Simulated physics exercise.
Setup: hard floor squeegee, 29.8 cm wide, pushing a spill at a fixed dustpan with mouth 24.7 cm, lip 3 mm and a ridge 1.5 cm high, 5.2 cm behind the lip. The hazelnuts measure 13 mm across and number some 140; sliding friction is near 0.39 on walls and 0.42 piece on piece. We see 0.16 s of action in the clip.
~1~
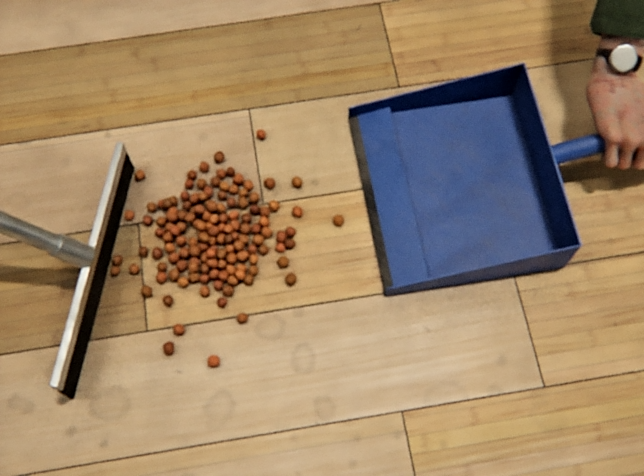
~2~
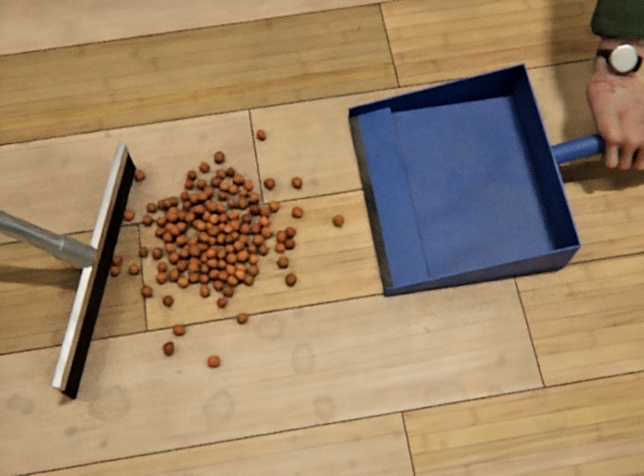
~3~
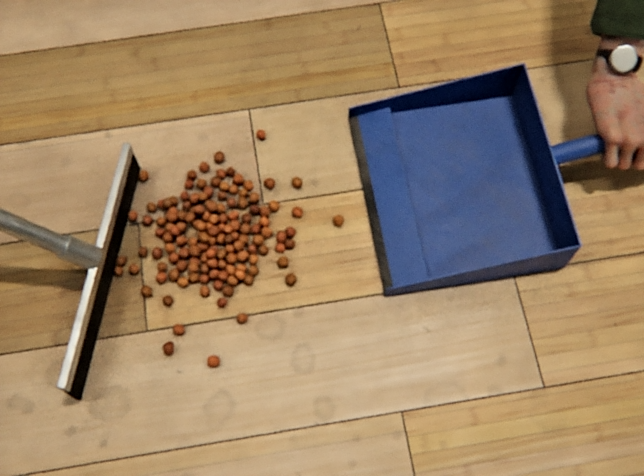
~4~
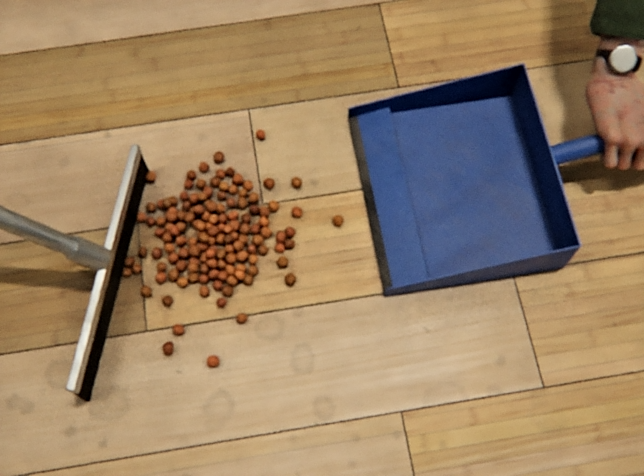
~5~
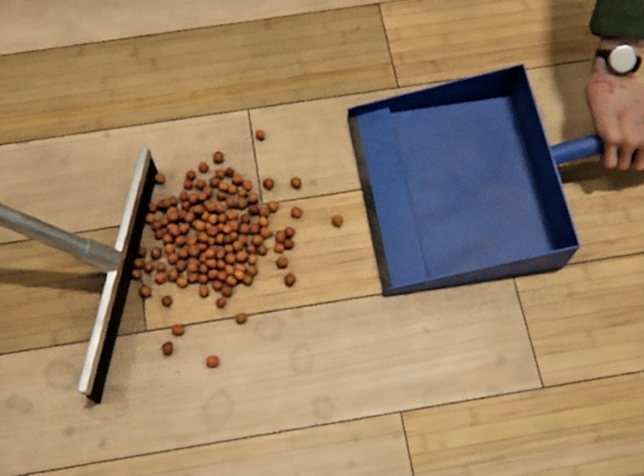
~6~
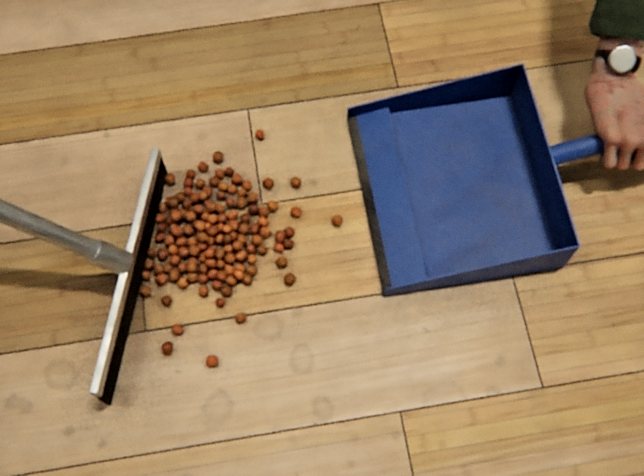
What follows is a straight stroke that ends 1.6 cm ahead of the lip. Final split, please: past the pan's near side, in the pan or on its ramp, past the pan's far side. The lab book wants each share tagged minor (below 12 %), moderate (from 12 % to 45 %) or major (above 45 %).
My prediction: Near side: A middling share, pan: A middling share, far side: A small share.
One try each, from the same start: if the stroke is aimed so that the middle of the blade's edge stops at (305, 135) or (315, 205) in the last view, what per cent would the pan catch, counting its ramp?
Some 0 per cent on the first try, 10 per cent on the second.
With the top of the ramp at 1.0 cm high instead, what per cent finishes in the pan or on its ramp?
Estimated share: Around 25 in a hundred.
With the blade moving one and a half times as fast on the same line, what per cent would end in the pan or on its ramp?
Share: About 25 %.
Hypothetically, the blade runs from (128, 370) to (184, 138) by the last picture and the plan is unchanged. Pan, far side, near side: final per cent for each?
Split: Pan = 15, far = 5, near = 25.
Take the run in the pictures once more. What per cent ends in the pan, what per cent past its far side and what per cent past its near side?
Near side 35 %, pan 20 %, far side 0 %.
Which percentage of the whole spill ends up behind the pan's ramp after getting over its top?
Estimate: Close to 5 per cent of the total.
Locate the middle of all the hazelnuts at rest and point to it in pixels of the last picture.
I'd put it at about (370, 258).
Then, 0.29 s after the last picture, middle of the blade 18 cm from the lip; 0 % over the lip, far side 0 %, near side 10 %.
Then, 0.48 s after the last picture, middle of the blade 10 cm from the lip; 0 % over the lip, far side 0 %, near side 25 %.
Then, 0.79 s after the last picture, middle of the blade 6 cm from the lip; 25 % over the lip, far side 0 %, near side 35 %.
In the end, near side 35 %, pan 20 %, far side 0 %, in front of the lip or behind the blade 45 %.
